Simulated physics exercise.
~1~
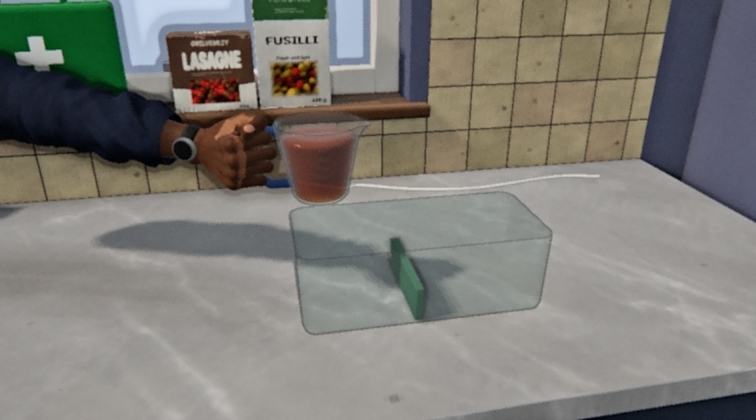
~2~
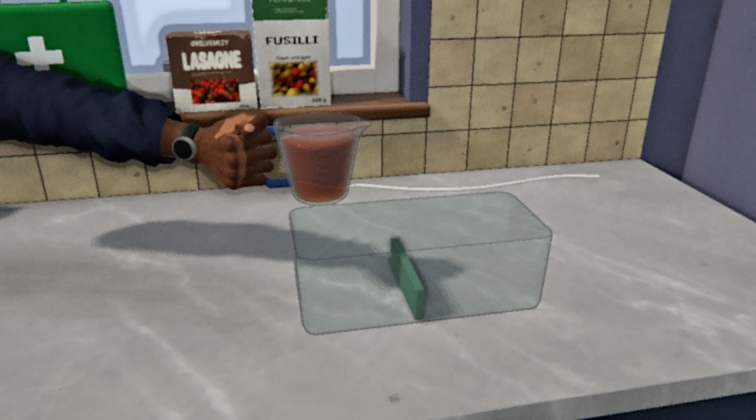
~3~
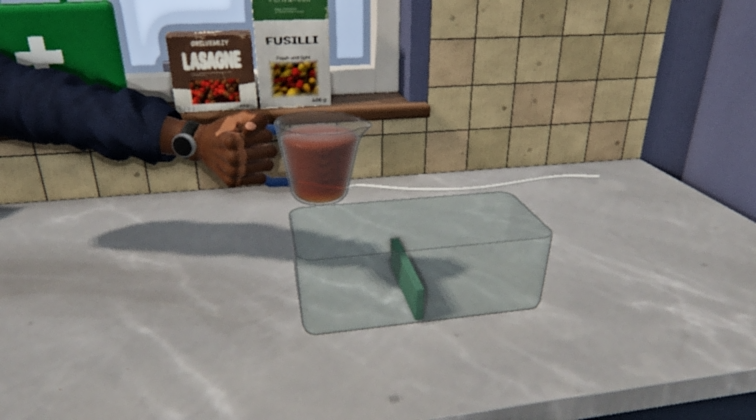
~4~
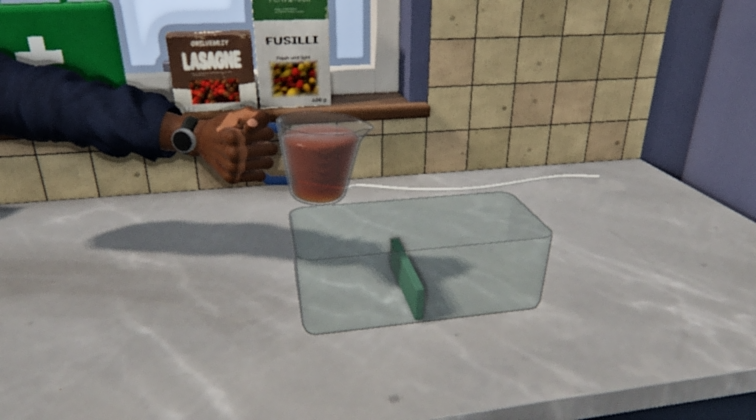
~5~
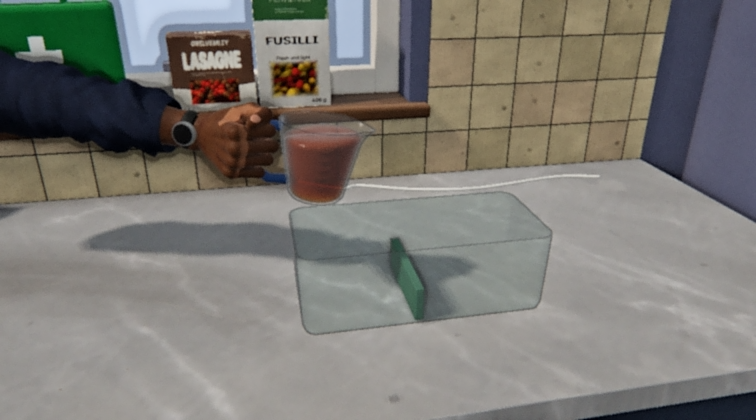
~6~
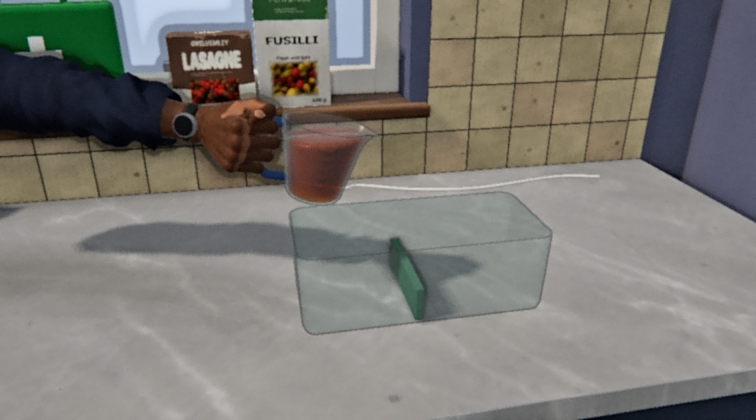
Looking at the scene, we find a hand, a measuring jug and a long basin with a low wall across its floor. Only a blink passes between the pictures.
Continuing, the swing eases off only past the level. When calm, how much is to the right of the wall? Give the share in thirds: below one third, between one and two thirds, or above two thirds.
The share is between one and two thirds.
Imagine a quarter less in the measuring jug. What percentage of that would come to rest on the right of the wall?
Roughly 30 in a hundred.
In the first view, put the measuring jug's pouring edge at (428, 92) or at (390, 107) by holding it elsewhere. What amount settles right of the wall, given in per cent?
It comes to 95 % the first time and 85 % the second.
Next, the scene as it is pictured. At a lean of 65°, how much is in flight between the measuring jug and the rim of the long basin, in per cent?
It's close to 20 per cent.
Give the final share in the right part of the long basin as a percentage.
About 50 per cent.
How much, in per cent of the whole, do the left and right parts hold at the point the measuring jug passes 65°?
0 per cent left, 10 per cent right.
A moment on, the measuring jug is tipped part way and 68 per cent is still to pour, 2 is left of the wall and 12 right of it.
Next, the measuring jug is tipped on its side and 13 per cent is still to pour, 29 is left of the wall and 49 right of it.
Then the measuring jug is tipped right over and 0 per cent is still to pour, 49 is left of the wall and 50 right of it.
Later the measuring jug is tipped right over and 0 per cent is still to pour, 48 is left of the wall and 51 right of it.
In the end 48 per cent lies left of the wall, 51 right of it and 1 outside.
